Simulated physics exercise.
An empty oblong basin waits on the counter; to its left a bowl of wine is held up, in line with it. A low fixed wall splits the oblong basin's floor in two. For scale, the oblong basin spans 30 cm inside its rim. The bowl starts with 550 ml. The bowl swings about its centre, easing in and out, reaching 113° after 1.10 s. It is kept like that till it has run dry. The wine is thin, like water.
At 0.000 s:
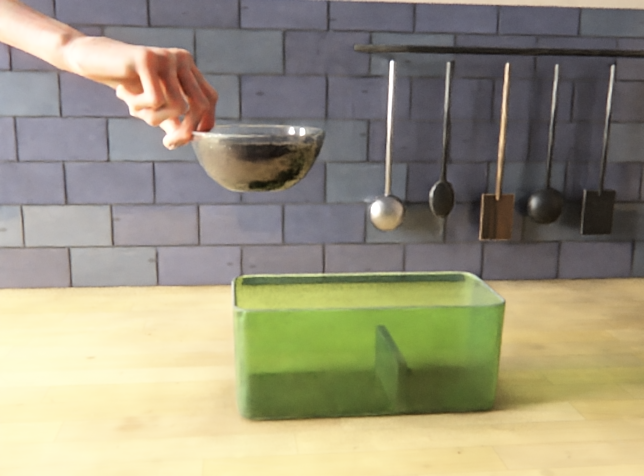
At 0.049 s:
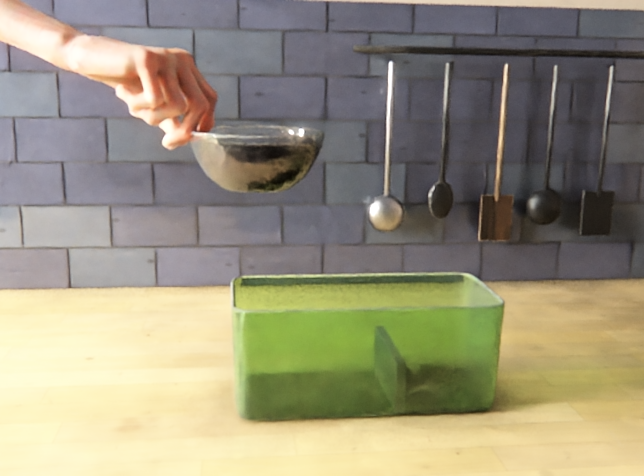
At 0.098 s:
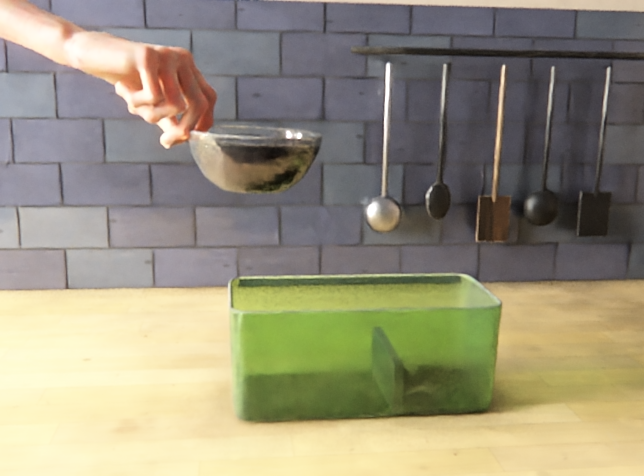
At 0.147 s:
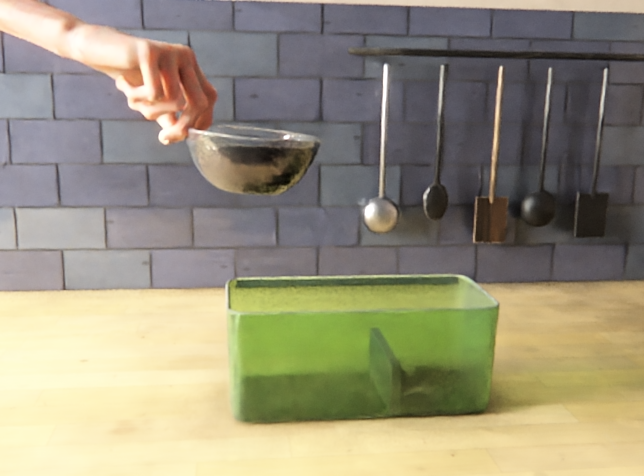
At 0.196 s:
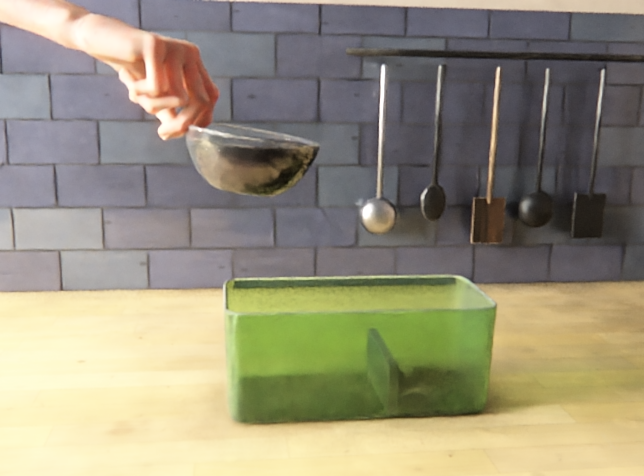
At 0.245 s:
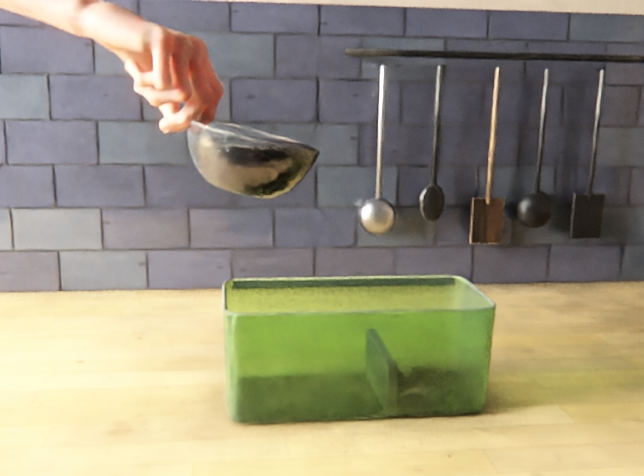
On a pale wooden counter before blue-grey tiles and hanging utensils, a hand holds a glass bowl of dark liquid level, above and left of a green, see-through oblong basin with a divider inside. The hand then slowly tilts the bowl slightly, its right edge dipping, while the basin stays on the counter.
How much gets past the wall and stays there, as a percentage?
About 24 per cent.
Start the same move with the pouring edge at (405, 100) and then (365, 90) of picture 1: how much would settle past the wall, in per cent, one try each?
First 85, then 80 per cent.
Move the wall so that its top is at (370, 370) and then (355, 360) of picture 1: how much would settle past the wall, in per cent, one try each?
First 60, then 75 per cent.
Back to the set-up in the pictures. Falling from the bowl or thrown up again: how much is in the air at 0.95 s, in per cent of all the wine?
Some 3 per cent.
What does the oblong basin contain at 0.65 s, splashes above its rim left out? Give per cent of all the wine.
Some 32 per cent.
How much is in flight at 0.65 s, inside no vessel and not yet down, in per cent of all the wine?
About 42 per cent.
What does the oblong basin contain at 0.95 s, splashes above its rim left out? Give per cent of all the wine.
Some 98 per cent.
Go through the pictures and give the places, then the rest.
In the first picture, tilt 0°; pouring edge (324, 133); surface from (194, 139) to (319, 140); the oblong basin's rim runs from (234, 294) to (489, 289); the wall's top is at (390, 343).
In the second picture, tilt 1°; pouring edge (323, 134); surface from (193, 140) to (318, 141).
In the third picture, tilt 2°; pouring edge (321, 137); surface from (192, 140) to (316, 143).
In the fourth picture, tilt 5°; pouring edge (319, 141); surface from (191, 139) to (315, 145).
In the fifth picture, tilt 9°; pouring edge (318, 147); surface from (191, 140) to (314, 146).
In the sixth picture, tilt 13°; pouring edge (318, 152); surface from (192, 141) to (316, 147).
Then, 0.65 s in, the tilt is 73° and 26 per cent is still to pour, 22 is left of the wall and 11 right of it.
Then, 0.95 s in, the tilt is 108° and 0 per cent is still to pour, 73 is left of the wall and 24 right of it.
Then, 1.26 s in, the tilt is 113° and 0 per cent is still to pour, 74 is left of the wall and 24 right of it.
Then, 1.60 s in, the tilt is 113° and 0 per cent is still to pour, 74 is left of the wall and 24 right of it.
Finally, 74 per cent lies left of the wall, 24 right of it and 1 outside.
